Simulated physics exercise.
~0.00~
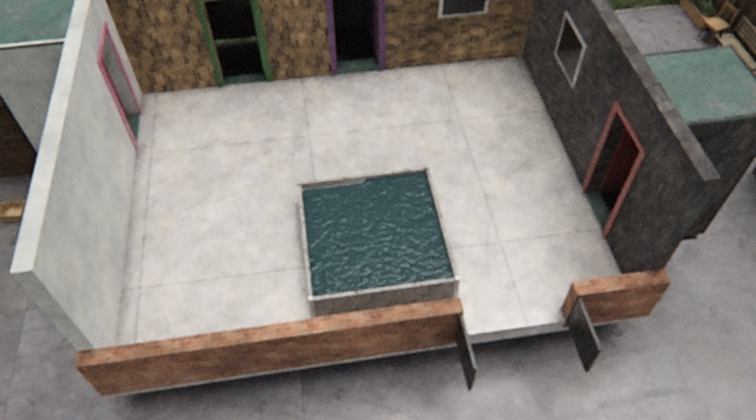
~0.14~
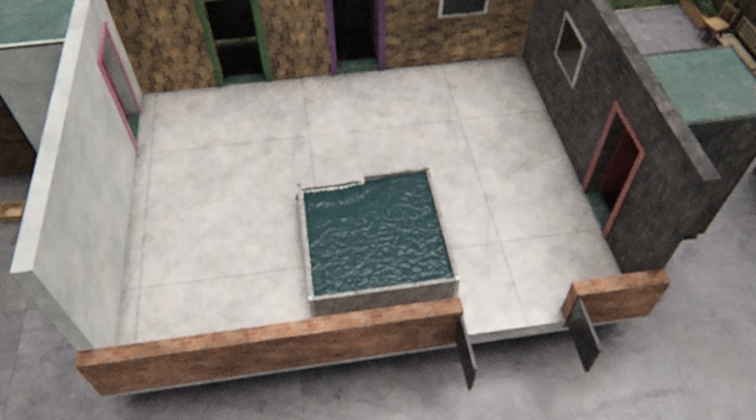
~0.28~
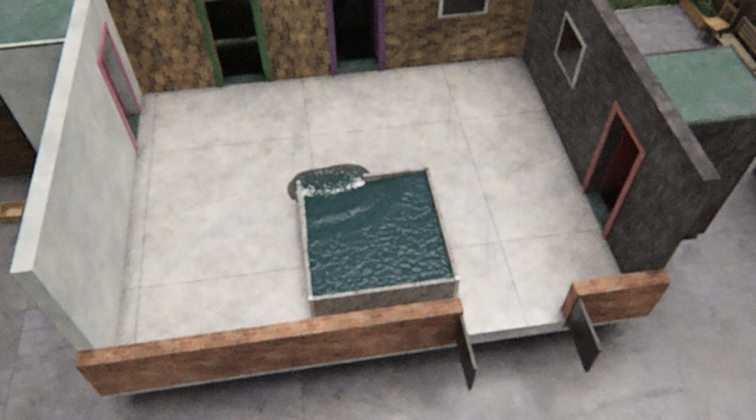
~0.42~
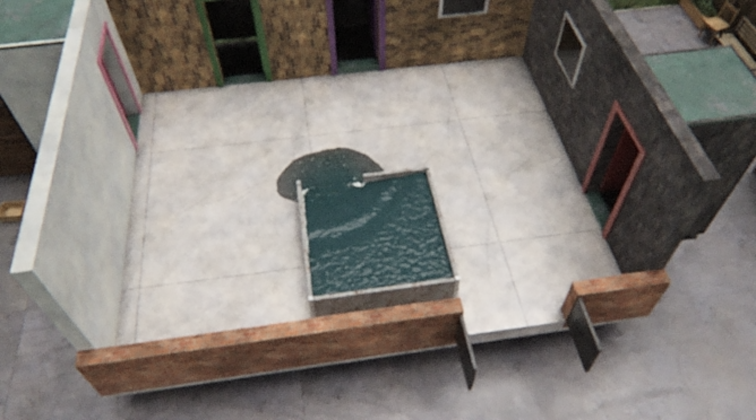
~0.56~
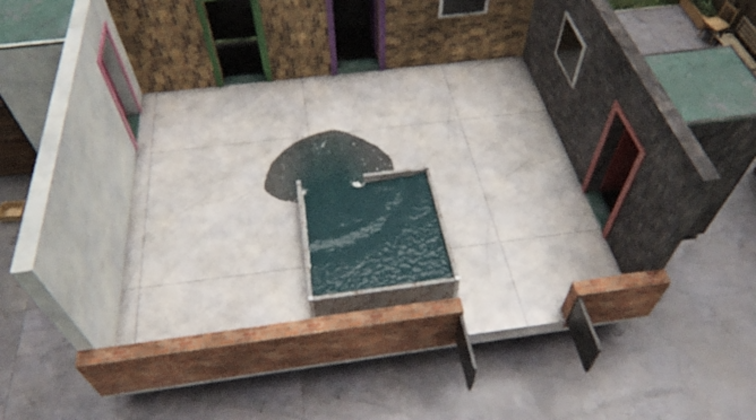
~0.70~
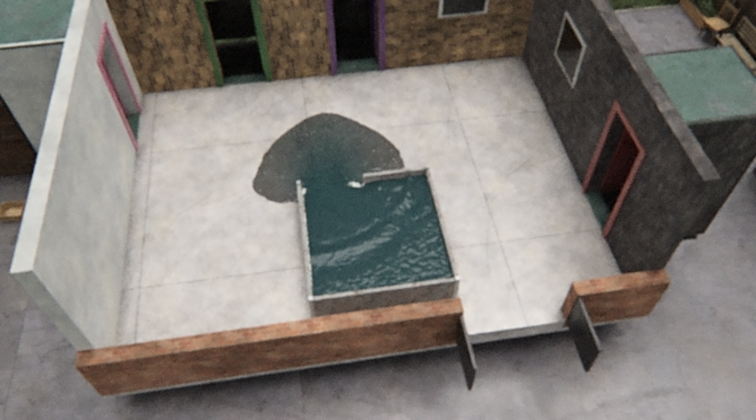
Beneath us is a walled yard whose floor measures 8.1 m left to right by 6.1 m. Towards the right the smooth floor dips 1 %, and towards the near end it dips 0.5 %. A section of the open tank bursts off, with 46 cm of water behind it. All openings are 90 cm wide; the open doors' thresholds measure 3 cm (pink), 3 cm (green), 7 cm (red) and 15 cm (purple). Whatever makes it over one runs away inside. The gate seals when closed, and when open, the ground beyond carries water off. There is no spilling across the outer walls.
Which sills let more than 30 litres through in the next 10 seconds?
Pink door: More than stated; green door: More than stated; red door: Less than stated; purple door: Less than stated.
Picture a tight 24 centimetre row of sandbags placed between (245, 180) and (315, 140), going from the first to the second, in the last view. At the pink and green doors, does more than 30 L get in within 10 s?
Doors: Pink stays under / green stays under.
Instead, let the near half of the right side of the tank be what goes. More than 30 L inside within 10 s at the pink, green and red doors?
Then pink would come out on the low side, green on the low side and red on the high side.
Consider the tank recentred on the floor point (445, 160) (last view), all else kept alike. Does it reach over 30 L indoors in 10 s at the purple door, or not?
Against the limit, the purple door gets more than that.
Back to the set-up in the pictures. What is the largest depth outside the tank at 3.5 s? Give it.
Roughly 20 cm.
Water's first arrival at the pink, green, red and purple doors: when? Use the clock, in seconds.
The front reaches pink at 2.8 s, green at 1.8 s, red at 6.0 s, purple at 1.5 s.
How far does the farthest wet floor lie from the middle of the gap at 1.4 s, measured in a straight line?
3.4 m.
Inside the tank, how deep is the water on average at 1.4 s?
Roughly 37 centimetres.
After 1.4 s water covers 20 % of the floor and is deepest (26 cm) near (324, 193); pink door not reached, green door not reached, red door not reached, purple door not reached.
After 2.2 s water covers 30 % of the floor and is deepest (24 cm) near (324, 193); pink door not reached, green door 11 cm at the sill, 8 L in, red door not reached, purple door 16 cm at the sill, 0 L in.
After 3.5 s water covers 35 % of the floor and is deepest (20 cm) near (142, 98); pink door 7 cm at the sill, 1 L in, green door 13 cm at the sill, 69 L in, red door not reached, purple door 15 cm at the sill, 2 L in.
After 6.0 s water covers 50 % of the floor and is deepest (12 cm) near (324, 193); pink door 7 cm at the sill, 40 L in, green door 8 cm at the sill, 127 L in, red door not reached, purple door 9 cm at the sill, 3 L in.
After 10.0 s water covers 85 % of the floor and is deepest (10 cm) near (612, 300); pink door 5 cm at the sill, 72 L in, green door 5 cm at the sill, 173 L in, red door 4 cm at the sill, 0 L in, purple door 6 cm at the sill, 3 L in.
